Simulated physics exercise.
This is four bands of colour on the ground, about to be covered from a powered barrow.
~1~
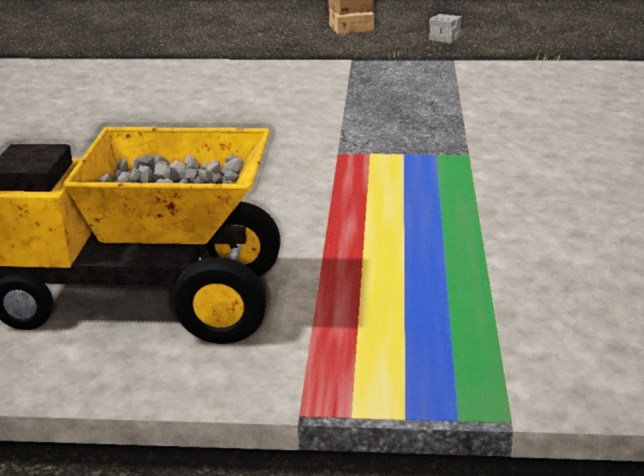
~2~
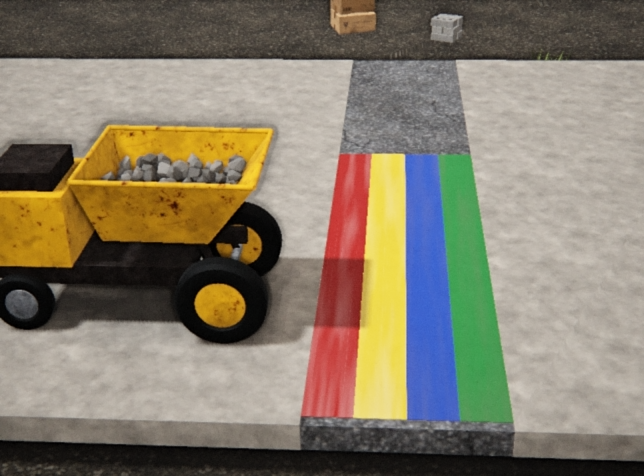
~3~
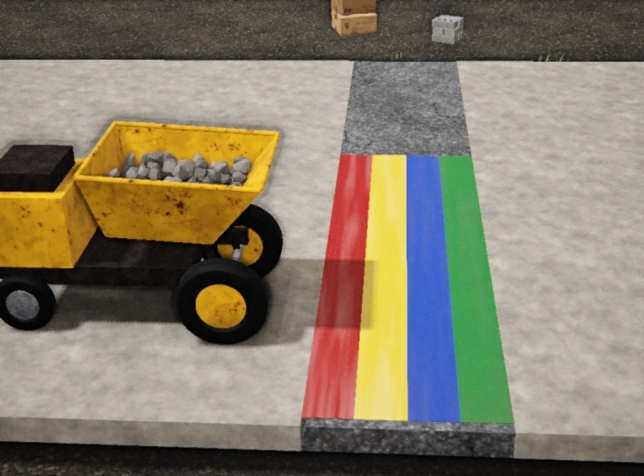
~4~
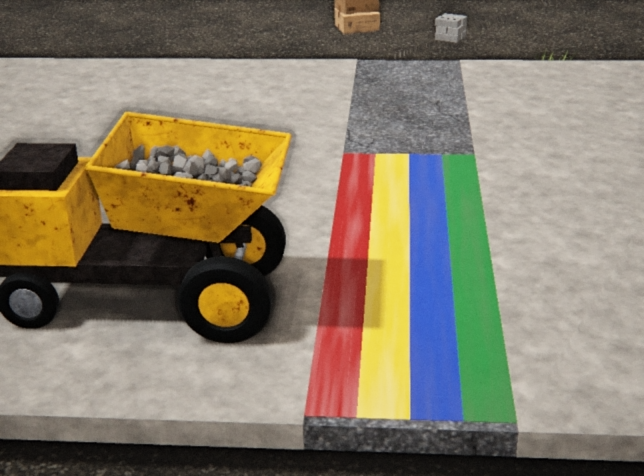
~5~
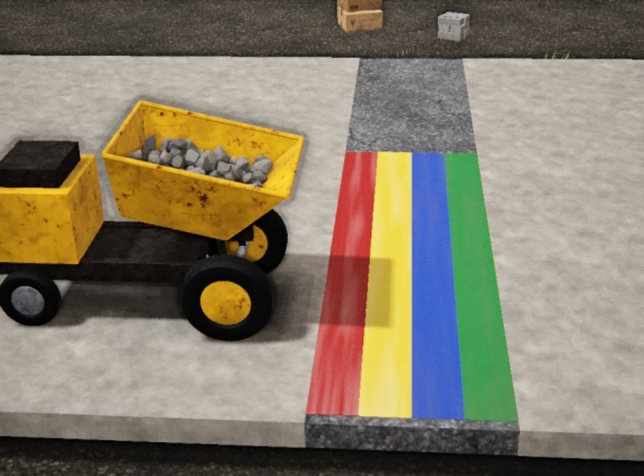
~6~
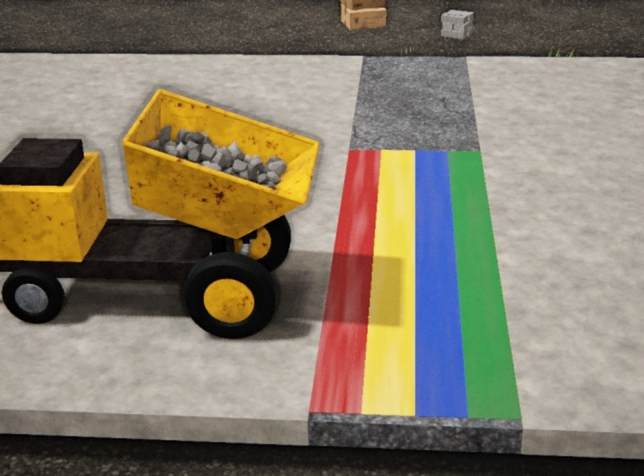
A yellow dumper loaded with grey stones stood left of red, yellow, blue and green stripes, and its skip, level at first, slowly tilted up at the back, its front lip leaning toward the stripes.
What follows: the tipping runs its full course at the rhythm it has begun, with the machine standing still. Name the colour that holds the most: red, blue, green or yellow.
That would be yellow.
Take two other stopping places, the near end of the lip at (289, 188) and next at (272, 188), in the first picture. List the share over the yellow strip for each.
Close to 10 in a hundred, and close to 20 in a hundred.
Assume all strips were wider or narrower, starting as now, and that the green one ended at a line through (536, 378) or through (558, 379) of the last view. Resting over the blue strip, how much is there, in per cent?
Near 20 and then 20 in a hundred.
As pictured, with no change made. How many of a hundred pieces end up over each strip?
Red 5 %, yellow 35 %, blue 25 %, green 10 %.
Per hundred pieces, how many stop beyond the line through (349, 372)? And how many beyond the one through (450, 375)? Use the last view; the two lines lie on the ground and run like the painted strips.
Roughly 80 and 20 percent.
Just after the last frame, skip tipped steeply; every one in the skip.
A moment on, skip tipped right over; the larger part in the skip; about a tenth over the yellow strip; just a few over the blue strip.
Further on, skip tipped right over; roughly a quarter in the skip; just a few over the red strip; roughly a third over the yellow strip; roughly a quarter over the blue strip; about a tenth over the green strip; just a few off the paint.
When it is over, skip tipped right over; roughly a quarter in the skip; just a few over the red strip; roughly a third over the yellow strip; roughly a quarter over the blue strip; about a tenth over the green strip; just a few off the paint.
